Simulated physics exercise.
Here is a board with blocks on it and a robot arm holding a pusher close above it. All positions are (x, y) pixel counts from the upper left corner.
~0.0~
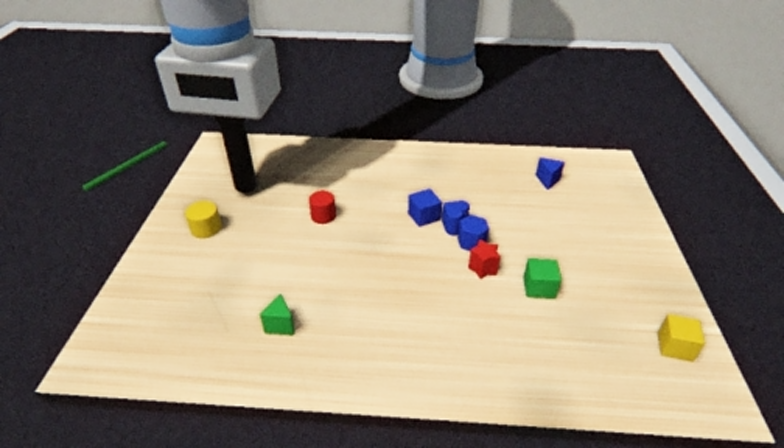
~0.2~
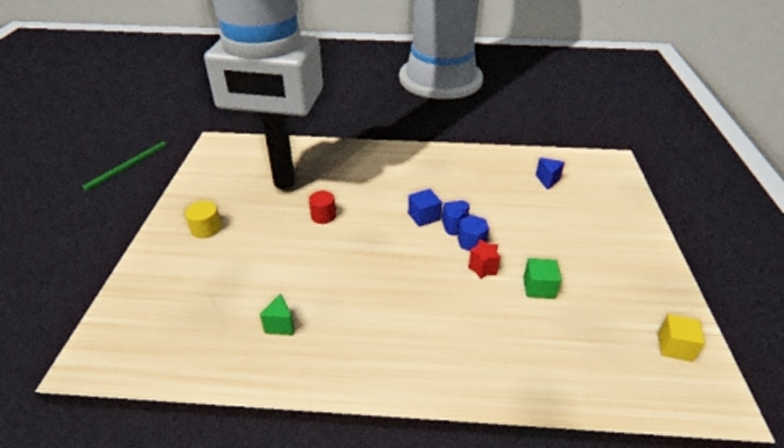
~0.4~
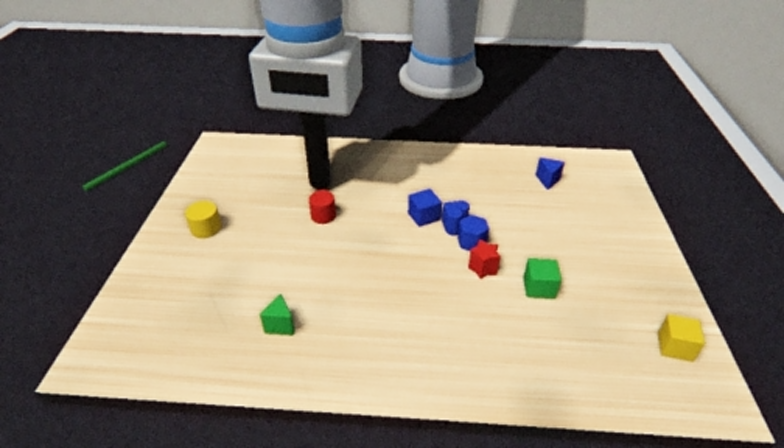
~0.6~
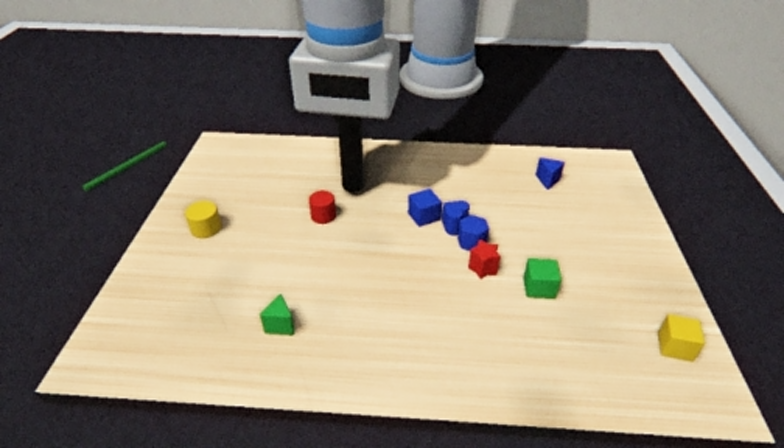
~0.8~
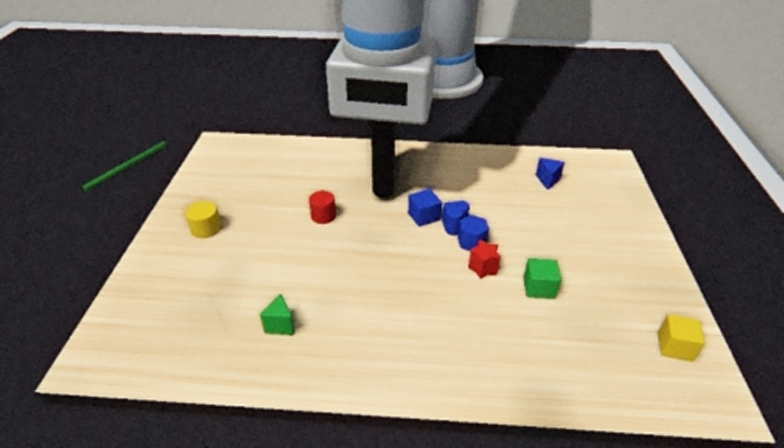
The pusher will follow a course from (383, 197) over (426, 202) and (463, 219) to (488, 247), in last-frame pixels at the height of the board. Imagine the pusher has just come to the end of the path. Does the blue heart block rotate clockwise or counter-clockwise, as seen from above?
The block spins clockwise.
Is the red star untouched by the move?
I believe not.
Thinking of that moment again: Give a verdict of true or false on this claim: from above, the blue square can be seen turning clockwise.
That claim is true.
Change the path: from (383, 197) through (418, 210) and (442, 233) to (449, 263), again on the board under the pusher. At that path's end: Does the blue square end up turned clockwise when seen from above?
No, that is not what happens.
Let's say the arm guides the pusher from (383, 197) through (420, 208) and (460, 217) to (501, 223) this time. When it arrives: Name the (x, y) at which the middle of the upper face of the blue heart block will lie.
If I read the scene right, the answer is (534, 236).
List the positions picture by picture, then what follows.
In the first frame, pusher tip (246, 187); block tops, blue square (425, 198); blue heart block (456, 207); blue six-sided block (475, 224); red star (487, 249).
In the second frame, pusher (285, 184); blocks unchanged.
In the third frame, pusher (320, 184); blocks unchanged.
In the fourth frame, pusher (353, 187); blocks unchanged.
In the fifth frame, pusher (383, 192); blue square (425, 198); blue heart block (456, 207); blue six-sided block (475, 224); red star (487, 249).
On the path given first. One third of the way, pusher (428, 197); blue square (429, 199), turned 25° clockwise.
Two thirds of the way, pusher (464, 213); blue square (431, 202), turned 50° clockwise; blue heart block (462, 215), turned 30° clockwise; blue six-sided block (478, 229).
At the end, pusher (489, 241); blue square (431, 202), turned 50° clockwise; blue heart block (463, 227), turned 70° clockwise; blue six-sided block (481, 245), turned 40° anticlockwise; red star (493, 264), turned 30° anticlockwise.
